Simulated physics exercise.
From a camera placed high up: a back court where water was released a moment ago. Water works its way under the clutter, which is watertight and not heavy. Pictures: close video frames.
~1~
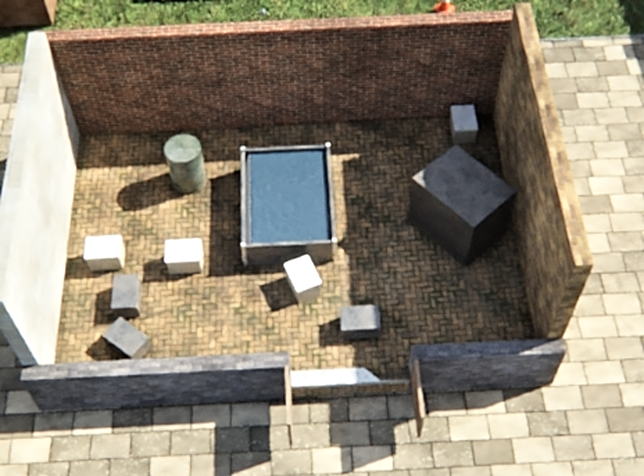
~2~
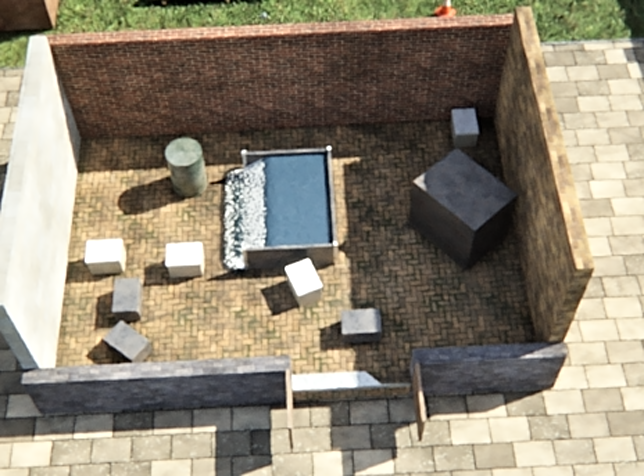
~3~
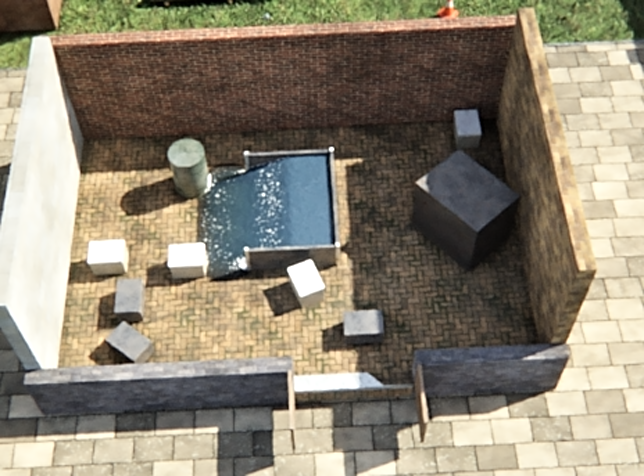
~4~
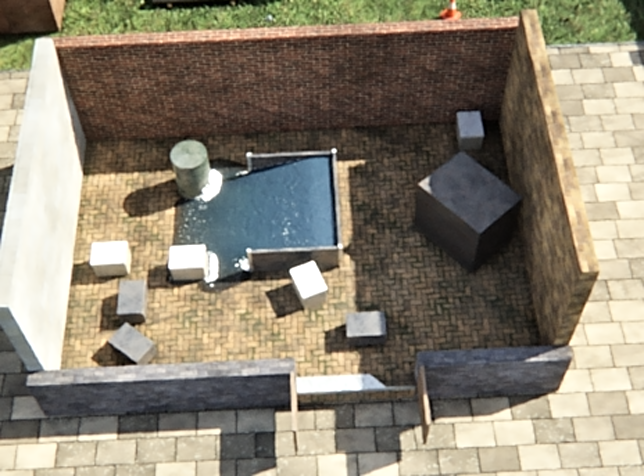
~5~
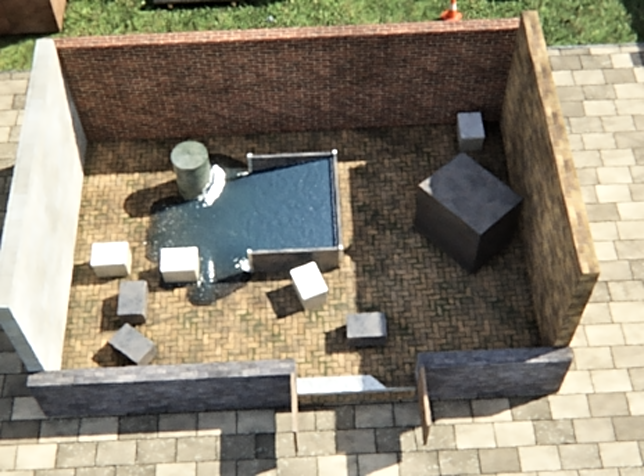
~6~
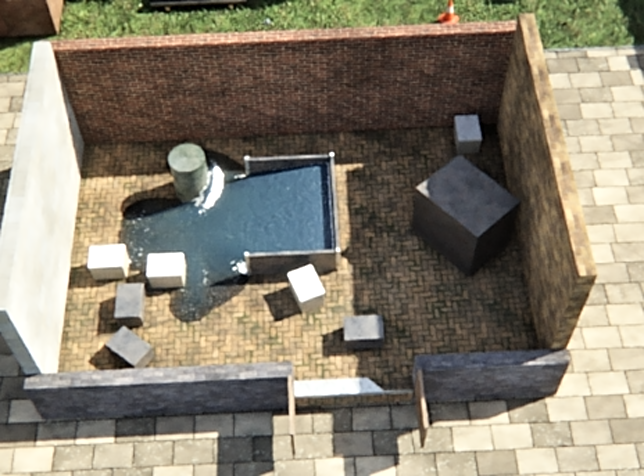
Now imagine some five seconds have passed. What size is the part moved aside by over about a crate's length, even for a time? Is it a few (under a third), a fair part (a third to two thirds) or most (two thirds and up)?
A fair part.
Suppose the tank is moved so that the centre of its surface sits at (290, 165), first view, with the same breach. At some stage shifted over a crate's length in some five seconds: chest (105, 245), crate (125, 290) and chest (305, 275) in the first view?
In turn: Yes, moved that far, short of that.
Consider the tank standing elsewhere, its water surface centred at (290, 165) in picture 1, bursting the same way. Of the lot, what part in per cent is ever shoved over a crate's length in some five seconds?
Close to 60 in a hundred.
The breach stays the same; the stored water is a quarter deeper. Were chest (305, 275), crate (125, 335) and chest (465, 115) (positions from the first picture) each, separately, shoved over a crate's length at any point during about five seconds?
Object 1: Stayed below the mark. Object 2: Passed the mark. Object 3: Stayed below the mark.
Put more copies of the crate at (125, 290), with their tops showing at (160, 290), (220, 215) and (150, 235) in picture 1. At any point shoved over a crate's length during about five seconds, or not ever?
Outcome per entry: Knocked aside / knocked aside / knocked aside.
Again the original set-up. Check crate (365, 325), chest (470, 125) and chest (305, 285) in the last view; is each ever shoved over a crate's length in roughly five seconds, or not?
Sequence check gives below that mark, next below that mark, finally below that mark.
A moment on, 1 of 7 are well off their spots; 0 afloat.
Next, 4 of 7 are well off their spots; 3 afloat.
Later, 3 of 7 are well off their spots; 4 afloat.
In the end, 4 of 7 are well off their spots, and 4 have been at some point; 3 afloat.
